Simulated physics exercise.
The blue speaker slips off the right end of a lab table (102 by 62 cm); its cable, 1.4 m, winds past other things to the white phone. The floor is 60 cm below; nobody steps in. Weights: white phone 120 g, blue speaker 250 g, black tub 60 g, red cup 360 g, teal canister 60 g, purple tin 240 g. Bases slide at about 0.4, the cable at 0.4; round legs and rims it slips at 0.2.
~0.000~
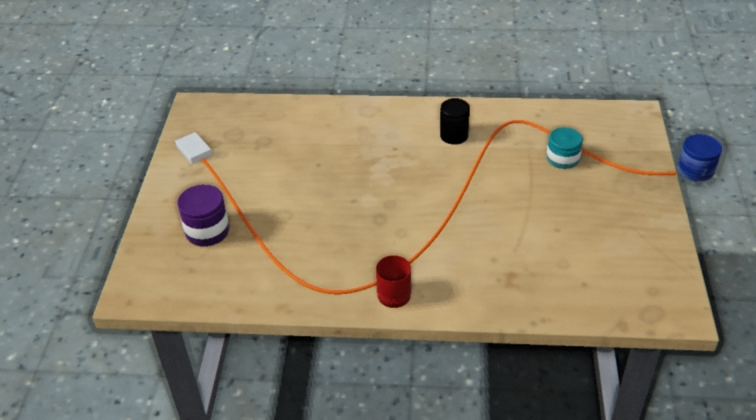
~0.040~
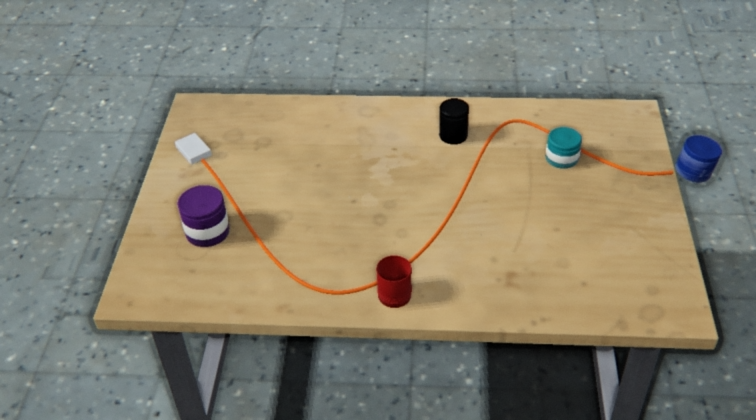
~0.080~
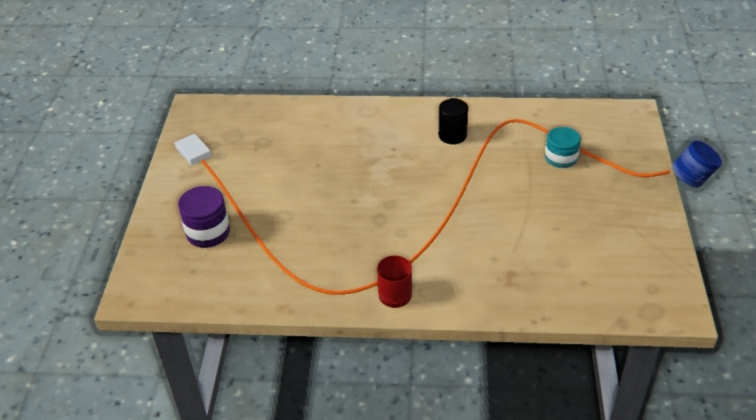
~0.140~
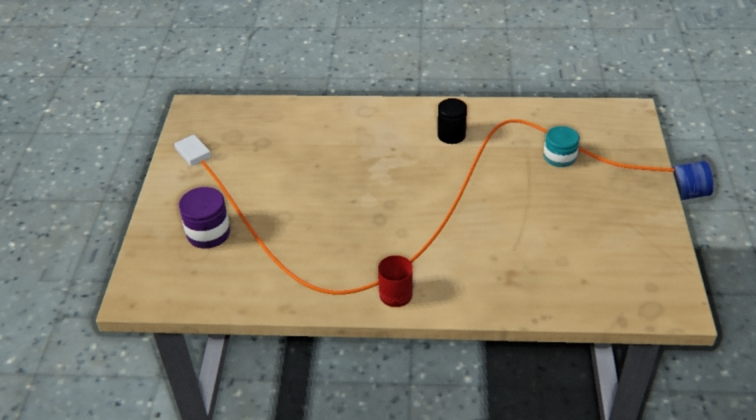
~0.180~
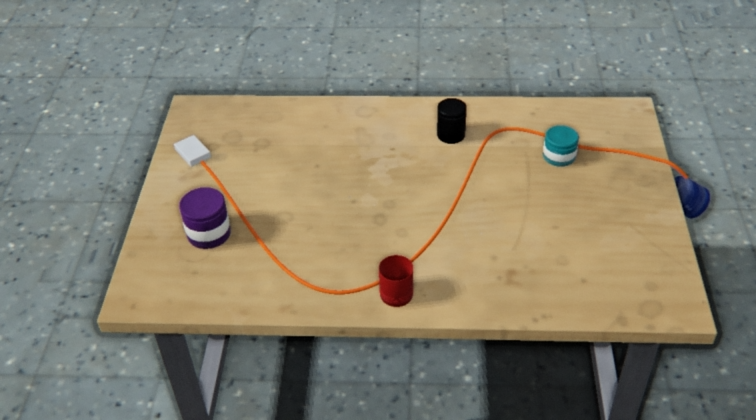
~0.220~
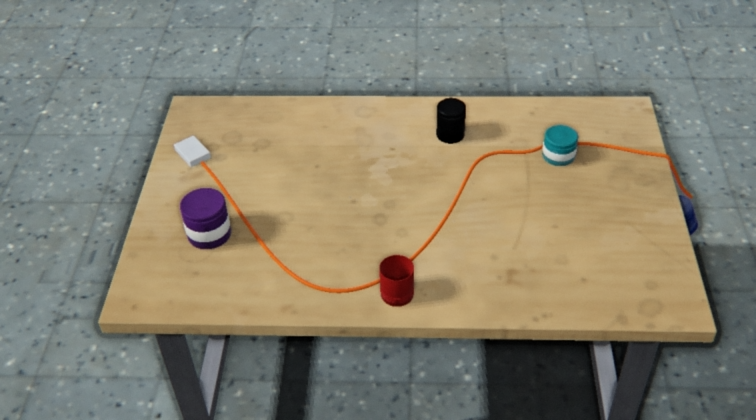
To begin with, an orange cable curves across a wooden table from a white phone to a blue speaker at the right edge, among several containers. The speaker tips over the edge and drops partly out of sight, drawing the cable's right side flatter, while the red cup and purple tin stay put.
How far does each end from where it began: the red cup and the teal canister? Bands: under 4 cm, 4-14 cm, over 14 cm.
In order: The red cup barely shifts; the teal canister slides into the middle band.
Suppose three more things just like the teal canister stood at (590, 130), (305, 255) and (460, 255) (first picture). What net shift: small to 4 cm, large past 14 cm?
In turn: Small, large, small.
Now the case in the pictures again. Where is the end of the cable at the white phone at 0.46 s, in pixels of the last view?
Around (224, 148).
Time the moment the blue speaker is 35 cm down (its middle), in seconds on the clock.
About: 0.34 s.
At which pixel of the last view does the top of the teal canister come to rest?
Near (589, 155).
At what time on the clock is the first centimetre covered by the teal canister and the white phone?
About: Teal canister 0.28 s, white phone 0.46 s.
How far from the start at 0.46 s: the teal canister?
Teal canister 8 cm.
By 0.5 s, the cable's tail end at (224, 148); teal canister 7 cm off its start, blue speaker over the edge, white phone 3 cm off its start.
By 0.7 s, the cable's tail end at (270, 142); teal canister 7 cm off its start, white phone 19 cm off its start, blue speaker over the edge.
By 1.0 s, the cable's tail end at (272, 142); teal canister 7 cm off its start at (589, 155), white phone 20 cm off its start at (290, 134), blue speaker over the edge.
By 1.2 s, the cable's tail end at (272, 142); teal canister 7 cm off its start, white phone 20 cm off its start, blue speaker over the edge.
By 2.4 s, the cable's tail end at (272, 142); teal canister 7 cm off its start at (589, 155), red cup 0 cm off its start at (397, 268), white phone 20 cm off its start at (290, 134), blue speaker over the edge.
